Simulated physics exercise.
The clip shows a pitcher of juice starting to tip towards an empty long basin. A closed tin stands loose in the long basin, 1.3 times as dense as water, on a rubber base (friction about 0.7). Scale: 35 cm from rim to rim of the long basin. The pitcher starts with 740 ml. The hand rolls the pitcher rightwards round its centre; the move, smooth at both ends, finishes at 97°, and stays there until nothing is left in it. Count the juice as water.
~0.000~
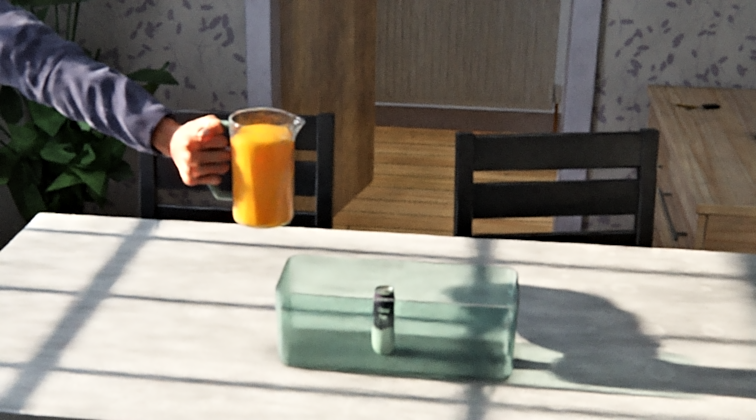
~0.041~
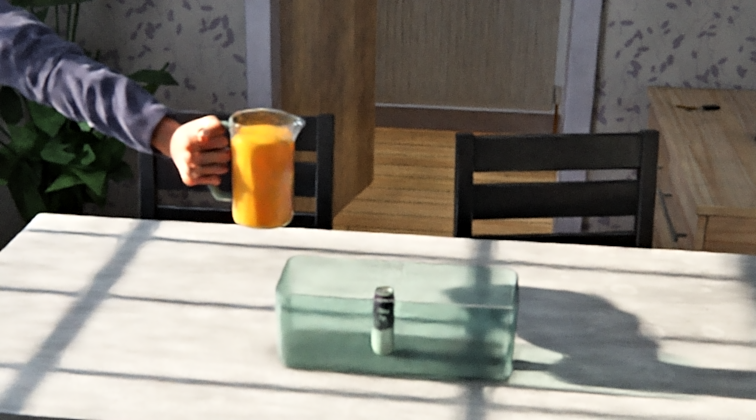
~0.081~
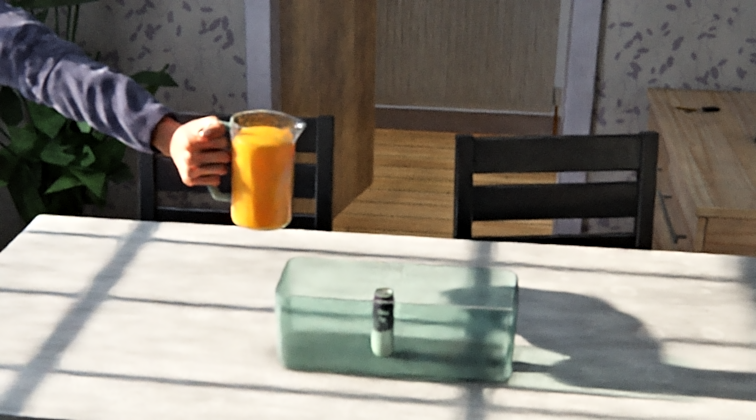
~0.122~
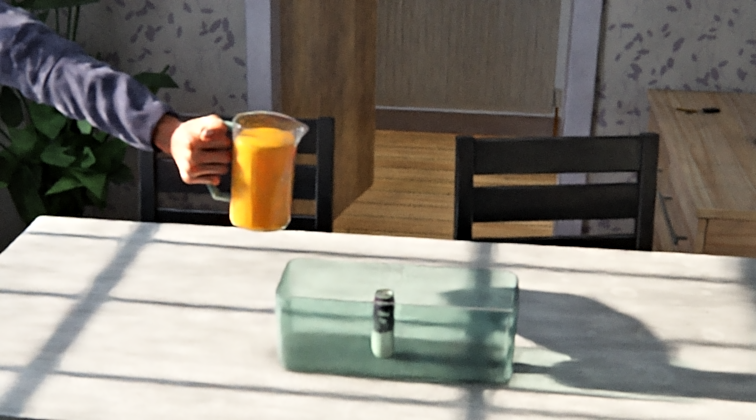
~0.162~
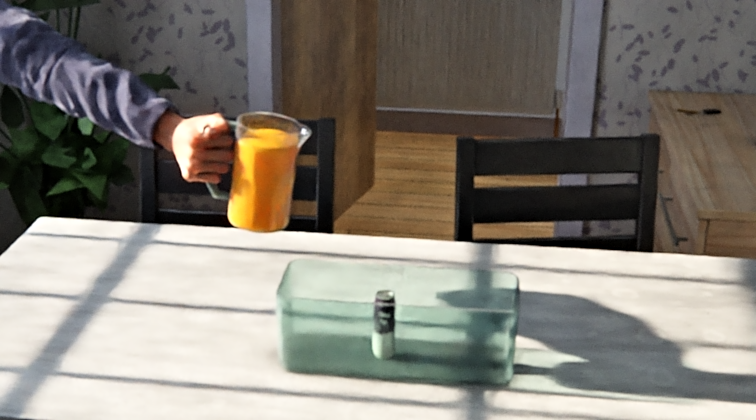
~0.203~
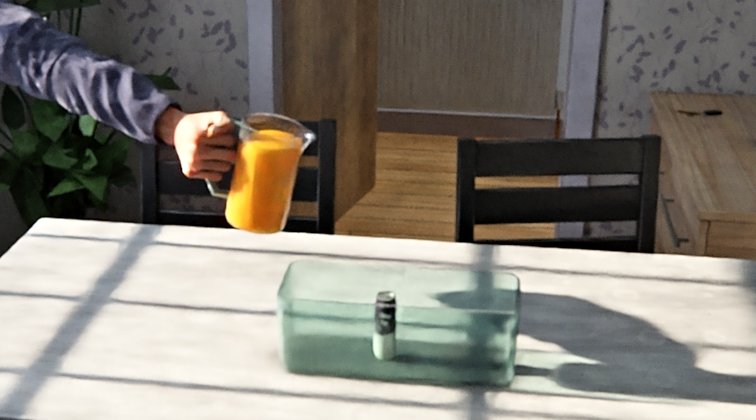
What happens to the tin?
It goes over.
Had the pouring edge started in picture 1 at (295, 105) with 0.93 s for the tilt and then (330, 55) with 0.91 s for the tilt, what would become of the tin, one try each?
First it falls; then it stays up.
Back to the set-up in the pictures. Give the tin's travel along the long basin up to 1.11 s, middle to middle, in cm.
Some 7 cm.
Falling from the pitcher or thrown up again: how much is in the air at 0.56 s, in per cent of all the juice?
Near 10 in a hundred.
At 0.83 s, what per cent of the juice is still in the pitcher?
Near 52 in a hundred.
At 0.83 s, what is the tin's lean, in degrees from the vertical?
Near 0° from upright.
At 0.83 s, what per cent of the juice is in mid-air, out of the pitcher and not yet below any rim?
Some 20 per cent.
By 0.56 s the tilt is 66° and 89 per cent is still to pour; the tin stands where it began.
By 0.83 s the tilt is 95° and 53 per cent is still to pour; the tin stands where it began.
By 1.11 s the tilt is 97° and 16 per cent is still to pour; the tin lies on its side.
By 1.41 s the tilt is 97° and 4 per cent is still to pour; the tin lies on its side.
At rest the tin lies on its side.
